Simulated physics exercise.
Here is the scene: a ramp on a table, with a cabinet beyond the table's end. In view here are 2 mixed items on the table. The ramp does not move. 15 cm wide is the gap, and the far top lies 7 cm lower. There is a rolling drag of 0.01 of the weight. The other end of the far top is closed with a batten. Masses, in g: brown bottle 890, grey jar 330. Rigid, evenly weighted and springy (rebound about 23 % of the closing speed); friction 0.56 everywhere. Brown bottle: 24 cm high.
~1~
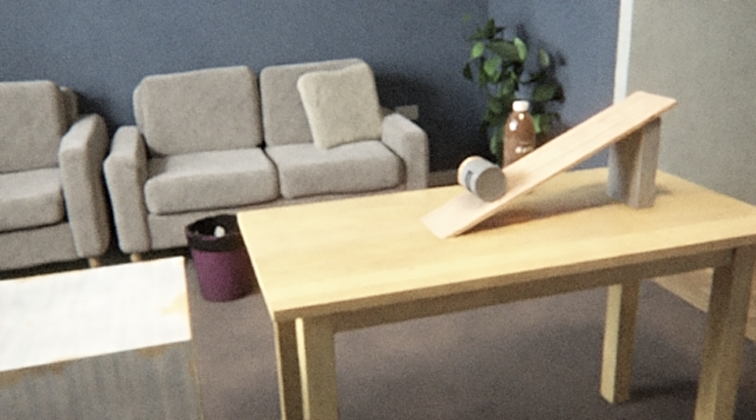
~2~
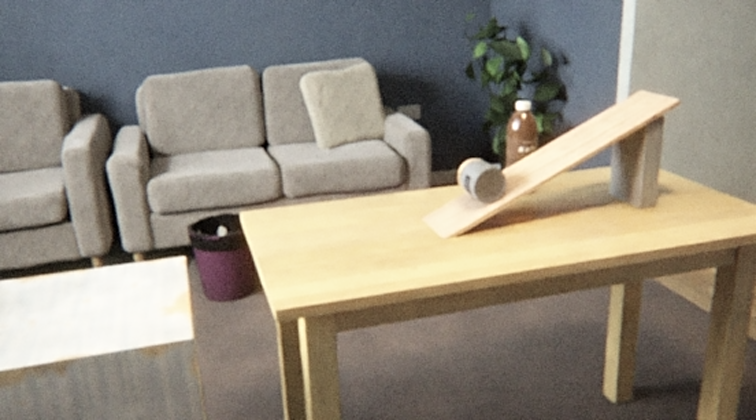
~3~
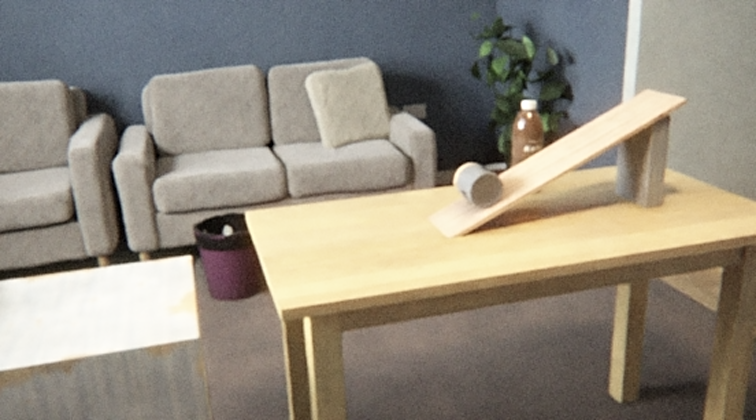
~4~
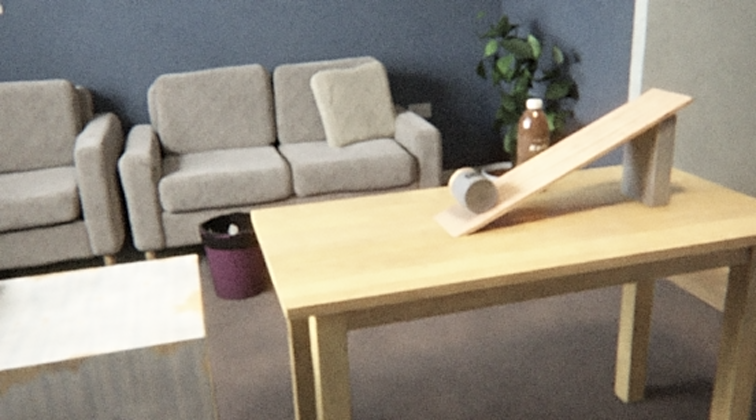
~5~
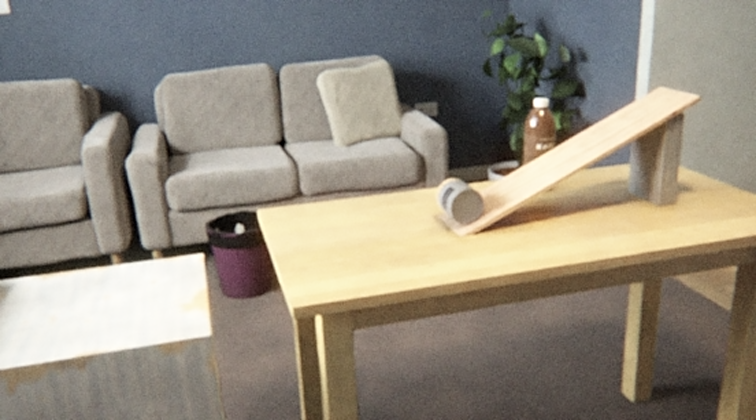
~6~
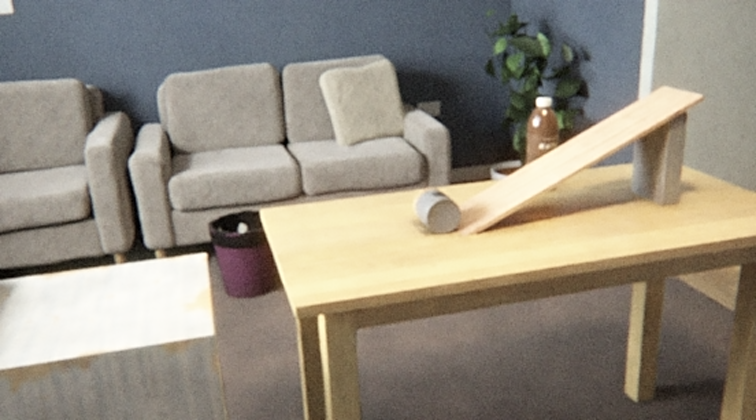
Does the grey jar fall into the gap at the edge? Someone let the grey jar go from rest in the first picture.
It fails.
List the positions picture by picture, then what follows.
The first picture shows edge 56 cm away; grey jar (482, 179).
The second picture shows edge 55 cm away; grey jar (482, 181).
The third picture shows edge 52 cm away; grey jar (478, 185).
The fourth picture shows edge 50 cm away; grey jar (473, 190).
The fifth picture shows edge 45 cm away; grey jar (460, 201).
The sixth picture shows edge 38 cm away; grey jar (437, 211).
Then, 0.30 s on from there, edge 13 cm away; grey jar near (332, 224).
Then, 0.60 s on from there, 11 cm past the table's edge; grey jar near (226, 277).
Then, 0.90 s on from there, down in the gap.
In the end, down in the gap; brown bottle under 8 cm from the start.
